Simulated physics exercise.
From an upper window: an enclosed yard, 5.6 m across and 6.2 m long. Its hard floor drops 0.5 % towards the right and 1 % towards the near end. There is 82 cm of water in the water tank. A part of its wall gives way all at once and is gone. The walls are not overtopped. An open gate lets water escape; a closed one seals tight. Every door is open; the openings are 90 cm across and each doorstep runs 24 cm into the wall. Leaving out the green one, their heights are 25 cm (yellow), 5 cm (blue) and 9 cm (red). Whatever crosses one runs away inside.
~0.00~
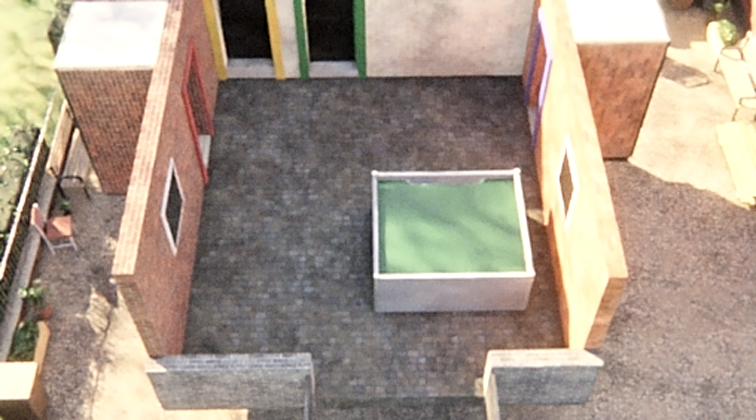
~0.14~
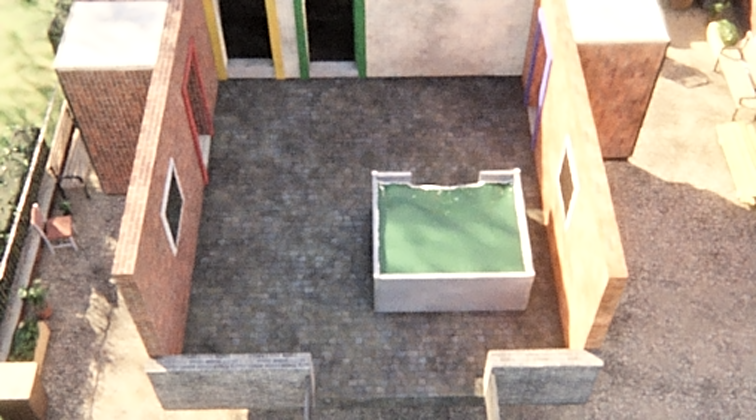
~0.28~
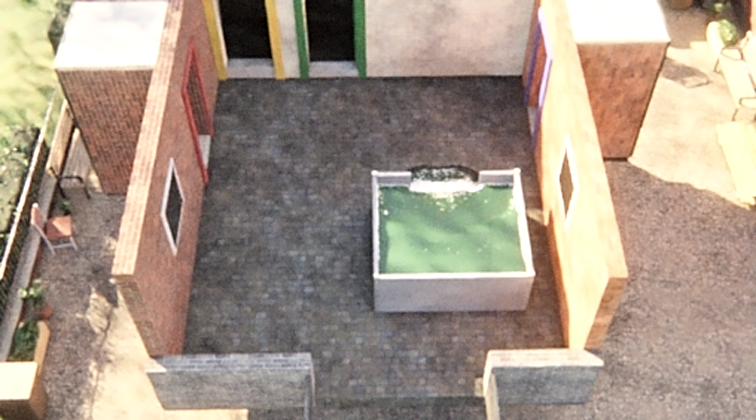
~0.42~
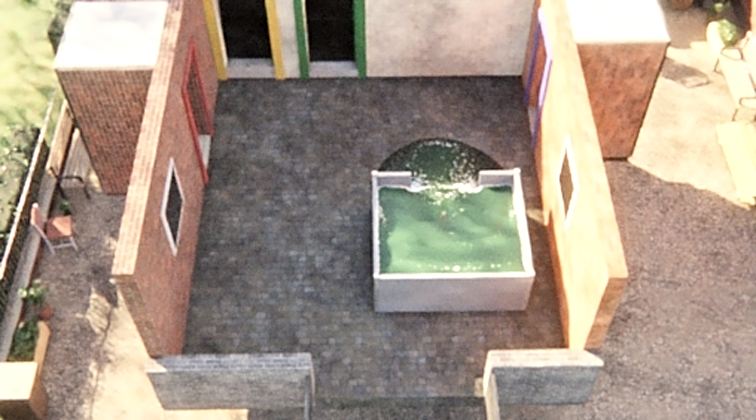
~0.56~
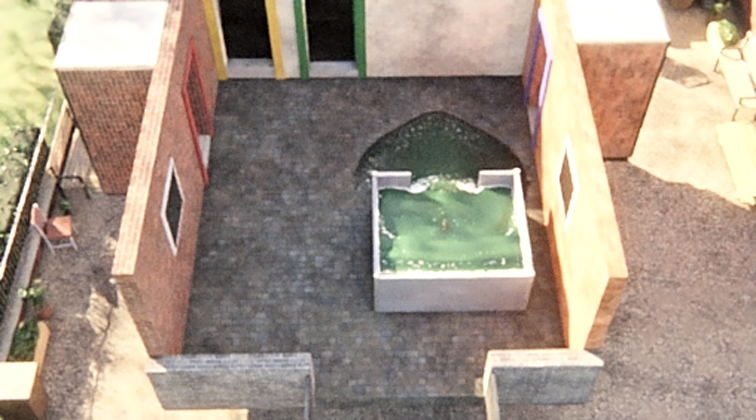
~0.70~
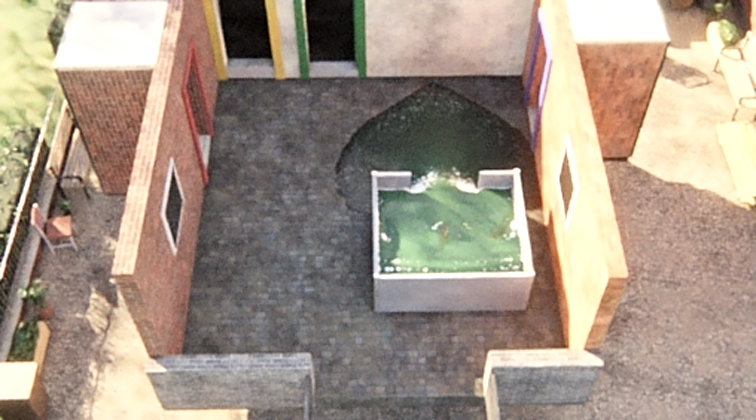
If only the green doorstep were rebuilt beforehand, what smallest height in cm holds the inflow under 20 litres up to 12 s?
About 16 cm.
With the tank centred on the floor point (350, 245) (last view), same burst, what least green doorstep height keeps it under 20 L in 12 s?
Then roughly 31 cm.
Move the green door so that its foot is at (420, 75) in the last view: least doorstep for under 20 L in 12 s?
Roughly 29 cm.
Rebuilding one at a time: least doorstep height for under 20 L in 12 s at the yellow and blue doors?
Roughly 16 cm at yellow and 21 cm at blue.
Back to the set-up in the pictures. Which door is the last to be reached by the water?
It is the red one.
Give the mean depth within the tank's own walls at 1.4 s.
Some 53 cm.
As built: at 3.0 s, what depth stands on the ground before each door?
In cm: Yellow 17, green 17, blue 20, red 6.
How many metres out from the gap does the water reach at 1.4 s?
Roughly 3.8 m.
After 1.4 s water covers 35 % of the floor, deepest (50 cm) near (522, 77); 14 cm at the green door, 0 litres in over its 16 cm doorstep.
After 3.0 s water covers 45 % of the floor, deepest (29 cm) near (228, 87); 17 cm at the green door, 17 litres in over its 16 cm doorstep.
After 12.0 s water covers 100 % of the floor, deepest (14 cm) near (571, 379); 5 cm at the green door, 19 litres in over its 16 cm doorstep.
At the green door as built, the water arrived by 1.3 s and peaked near 23 cm at 1.8 s.
With a doorstep of 13 cm, 38 litres would have come in within the 12 s; with 17.5 cm, 12 litres. So under 20 litres takes about 16 cm.
